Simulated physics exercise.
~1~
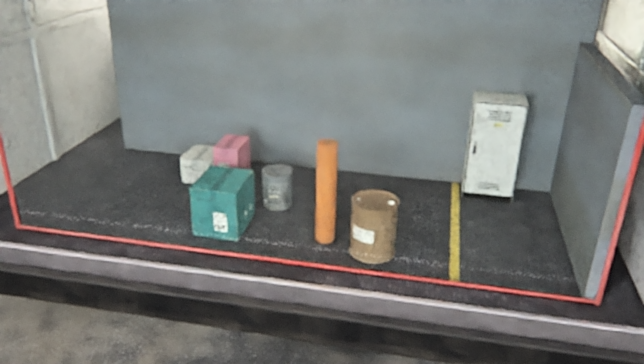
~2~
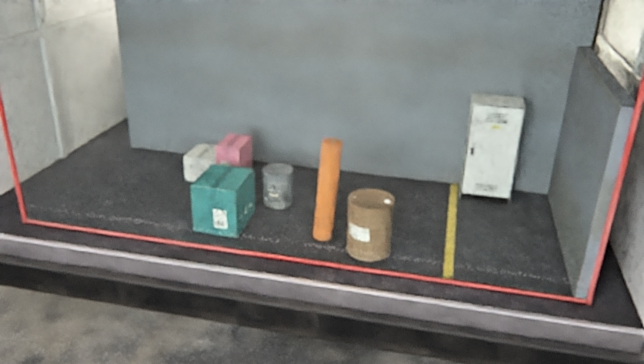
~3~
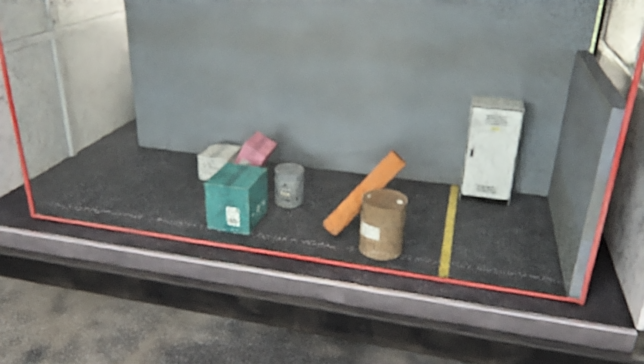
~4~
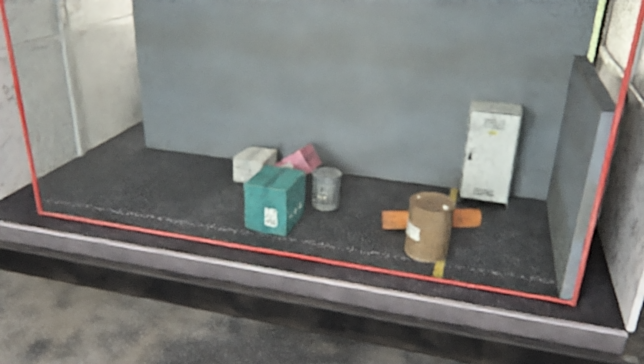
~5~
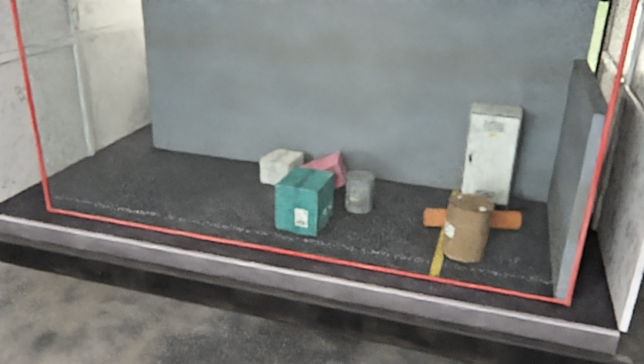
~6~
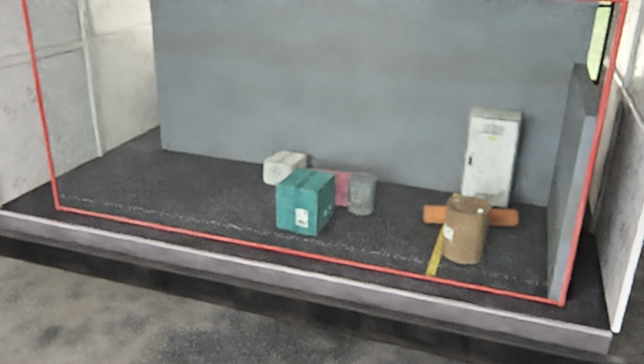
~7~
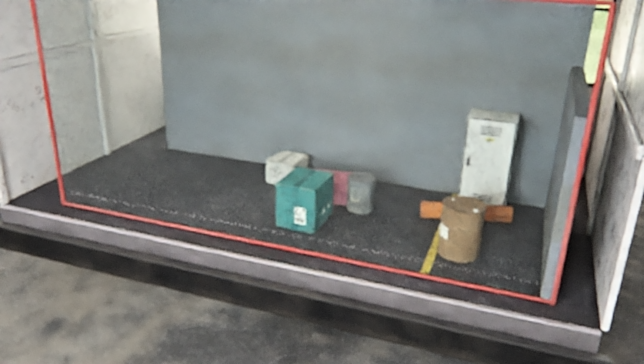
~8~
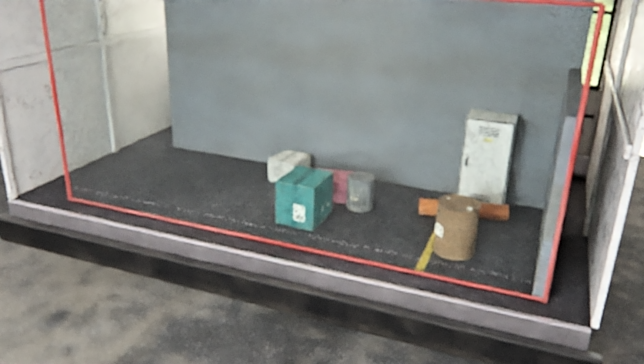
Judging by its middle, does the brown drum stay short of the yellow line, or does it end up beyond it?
It ends up beyond the line. The brown drum slides right and comes to rest upright on the locker's side of the yellow line.
